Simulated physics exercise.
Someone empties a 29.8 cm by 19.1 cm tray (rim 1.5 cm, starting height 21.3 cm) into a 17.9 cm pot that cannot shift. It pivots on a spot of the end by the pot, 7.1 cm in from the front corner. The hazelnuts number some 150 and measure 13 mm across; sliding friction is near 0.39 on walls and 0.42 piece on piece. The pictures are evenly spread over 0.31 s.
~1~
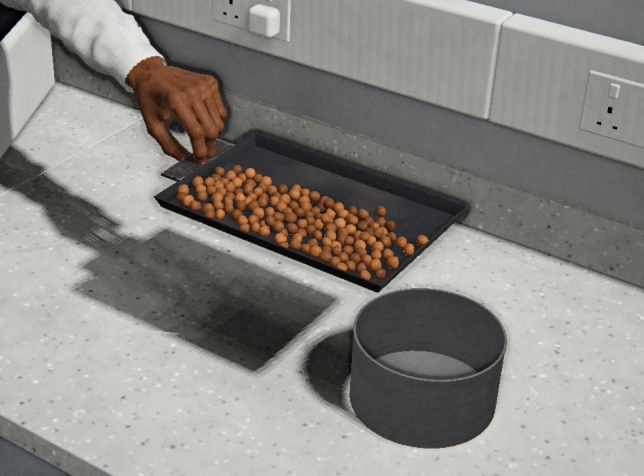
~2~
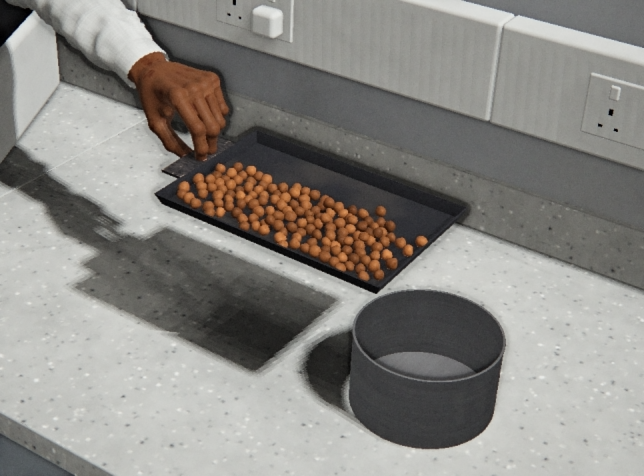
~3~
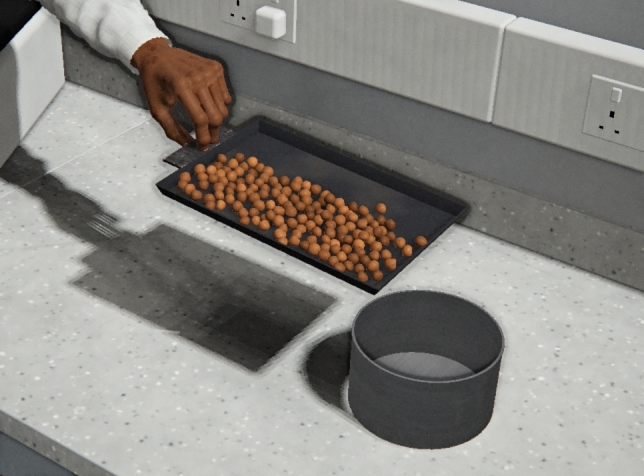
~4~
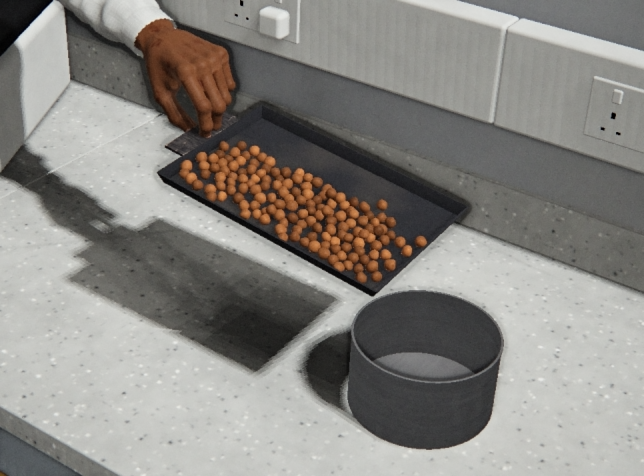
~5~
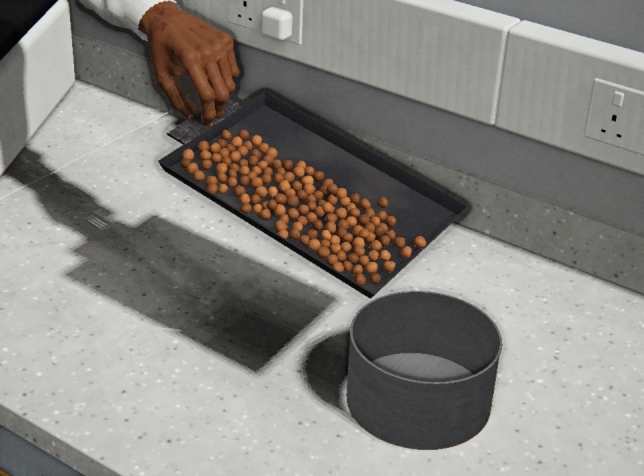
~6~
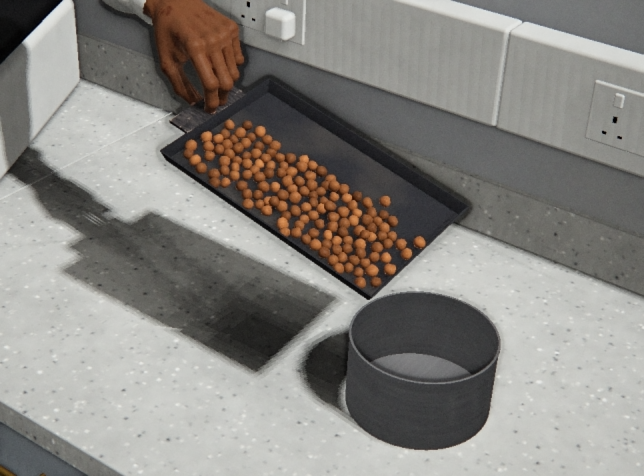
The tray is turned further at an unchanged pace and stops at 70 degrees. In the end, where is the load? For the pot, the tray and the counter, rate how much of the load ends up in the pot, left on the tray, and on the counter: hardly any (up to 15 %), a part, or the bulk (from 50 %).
Pot: A part; tray: Hardly any; counter: The bulk.
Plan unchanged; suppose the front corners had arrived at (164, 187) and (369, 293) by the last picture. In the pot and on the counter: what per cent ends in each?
Split: Pot = 0, counter = 100.
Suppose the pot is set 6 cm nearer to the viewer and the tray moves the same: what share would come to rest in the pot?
Then close to 90 per cent.
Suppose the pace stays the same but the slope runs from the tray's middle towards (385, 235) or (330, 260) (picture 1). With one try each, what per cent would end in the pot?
I'd put it at about 70 per cent for the first tilt and about 10 per cent for the second.
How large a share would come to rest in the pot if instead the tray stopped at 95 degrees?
Near 35 %, then.
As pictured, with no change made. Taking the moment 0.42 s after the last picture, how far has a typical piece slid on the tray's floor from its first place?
I'd say close to 6 centimetres.
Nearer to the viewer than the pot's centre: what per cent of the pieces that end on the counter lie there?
Share: Some 100 %.
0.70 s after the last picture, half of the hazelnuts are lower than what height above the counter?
Around 24 cm up.
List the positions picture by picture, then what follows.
The first frame shows tray tilt 0 degrees, front corners at (162, 196) and (379, 281); middle of the pieces at (291, 218); pot at (430, 332).
The second frame shows tray tilt 1 degrees, front corners at (162, 193) and (377, 282); middle of the pieces at (291, 217).
The third frame shows tray tilt 4 degrees, front corners at (163, 184) and (376, 284), lowest corner right front; middle of the pieces at (291, 212).
The fourth frame shows tray tilt 8 degrees, front corners at (165, 172) and (375, 286), lowest corner right front; middle of the pieces at (292, 206).
The fifth frame shows tray tilt 12 degrees, front corners at (166, 161) and (373, 289), lowest corner right front; middle of the pieces at (293, 201).
The sixth frame shows tray tilt 16 degrees, front corners at (168, 151) and (371, 291), lowest corner right front; middle of the pieces at (295, 198); pot at (425, 335).
Then, 0.42 s after the last picture, tilt 42 degrees; the tray holds 100 %, the pot 0 %.
Then, 0.70 s after the last picture, tilt 59 degrees; the tray holds 75 %, the pot 0 %.
Then, 1.08 s after the last picture, tilt 70 degrees; the tray holds 15 %, the pot 25 %.
In the end, pot 40 %, tray 5 %, counter 60 %.
